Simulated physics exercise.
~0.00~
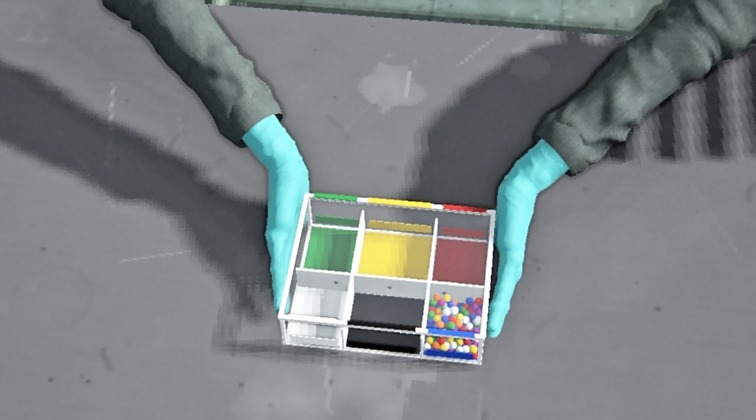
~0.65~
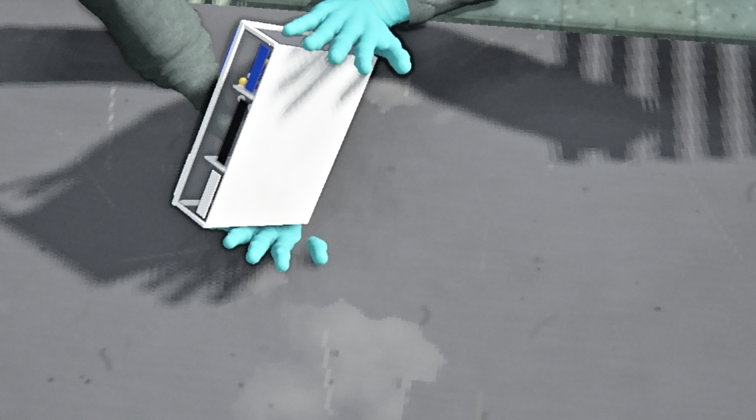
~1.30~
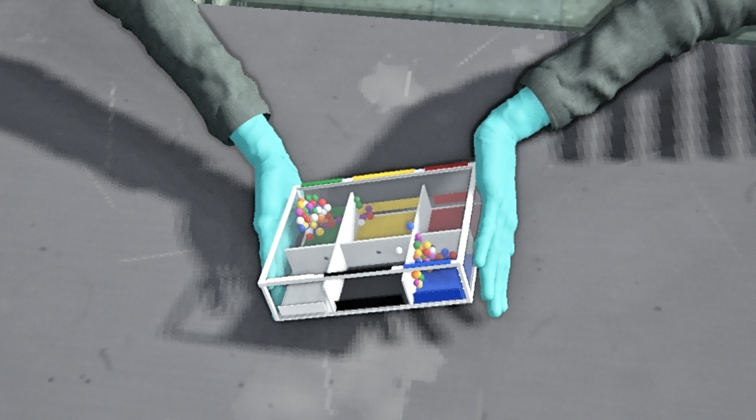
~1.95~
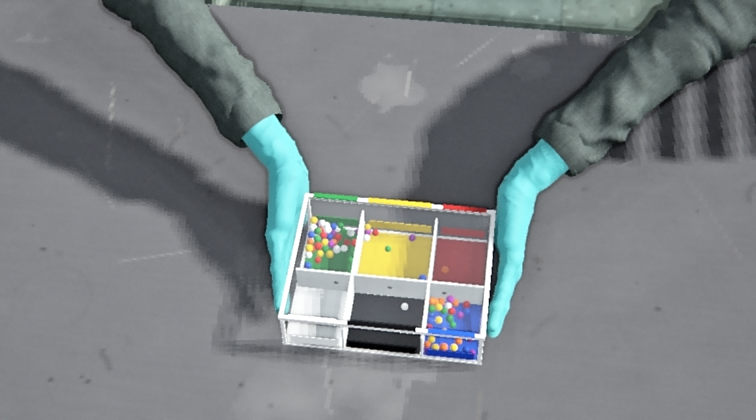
Gloved hands tipping a clear-lidded sorting box of colourful beads onto its side, then lowering it flat, beads mostly in green and blue.
